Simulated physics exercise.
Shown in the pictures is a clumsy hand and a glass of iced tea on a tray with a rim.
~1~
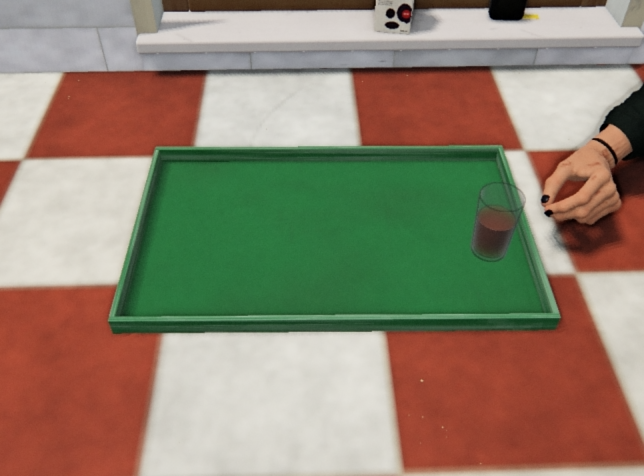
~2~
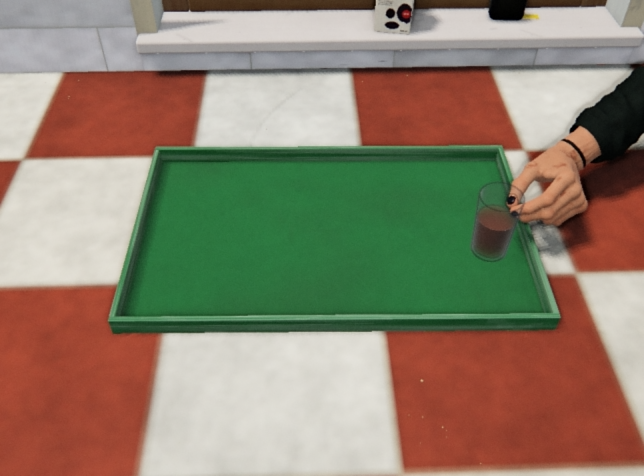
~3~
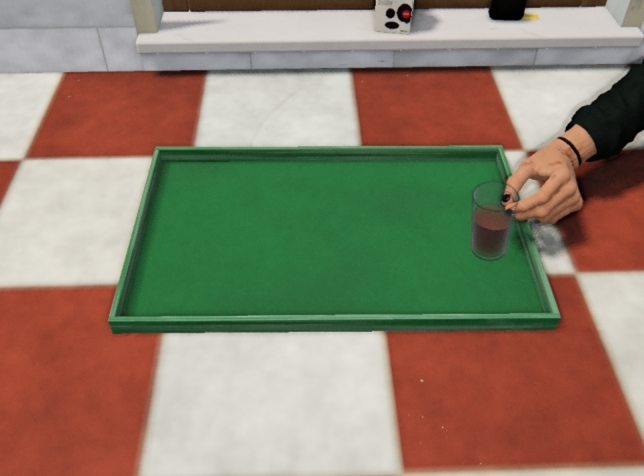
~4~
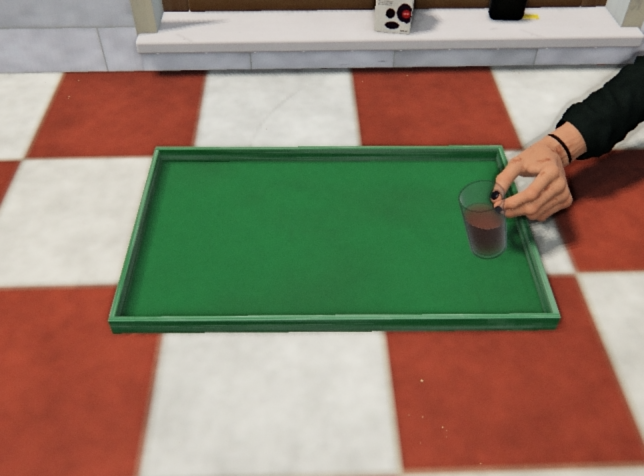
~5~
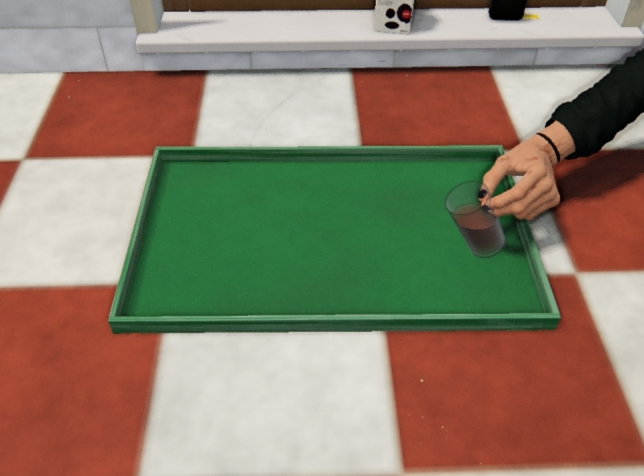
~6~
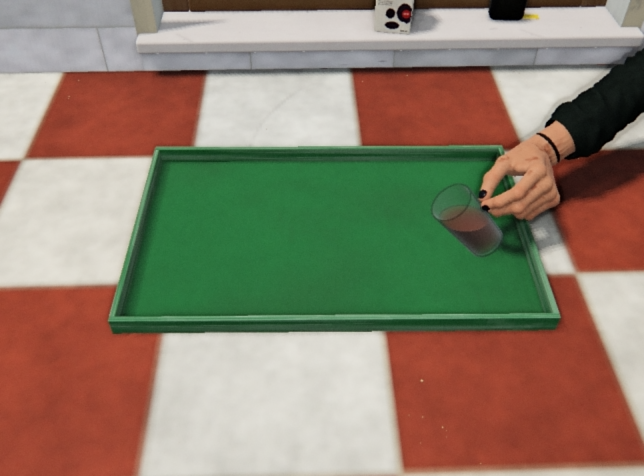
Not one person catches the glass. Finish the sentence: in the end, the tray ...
... holds all of it.
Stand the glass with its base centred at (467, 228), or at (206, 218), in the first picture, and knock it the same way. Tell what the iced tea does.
At the first place it is held by the rim, at the second it escapes from the tray.
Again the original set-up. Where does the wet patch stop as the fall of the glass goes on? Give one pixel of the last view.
The wet patch ends near (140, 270).
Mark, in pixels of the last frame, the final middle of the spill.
Near (238, 259).
A moment on, the glass lies in the tray; the puddle covers about as much as a plate; the rim holds it.
Further on, the puddle covers about as much as a tray; the rim holds it.
When it is over, the puddle covers about as much as a tray; the rim holds it.
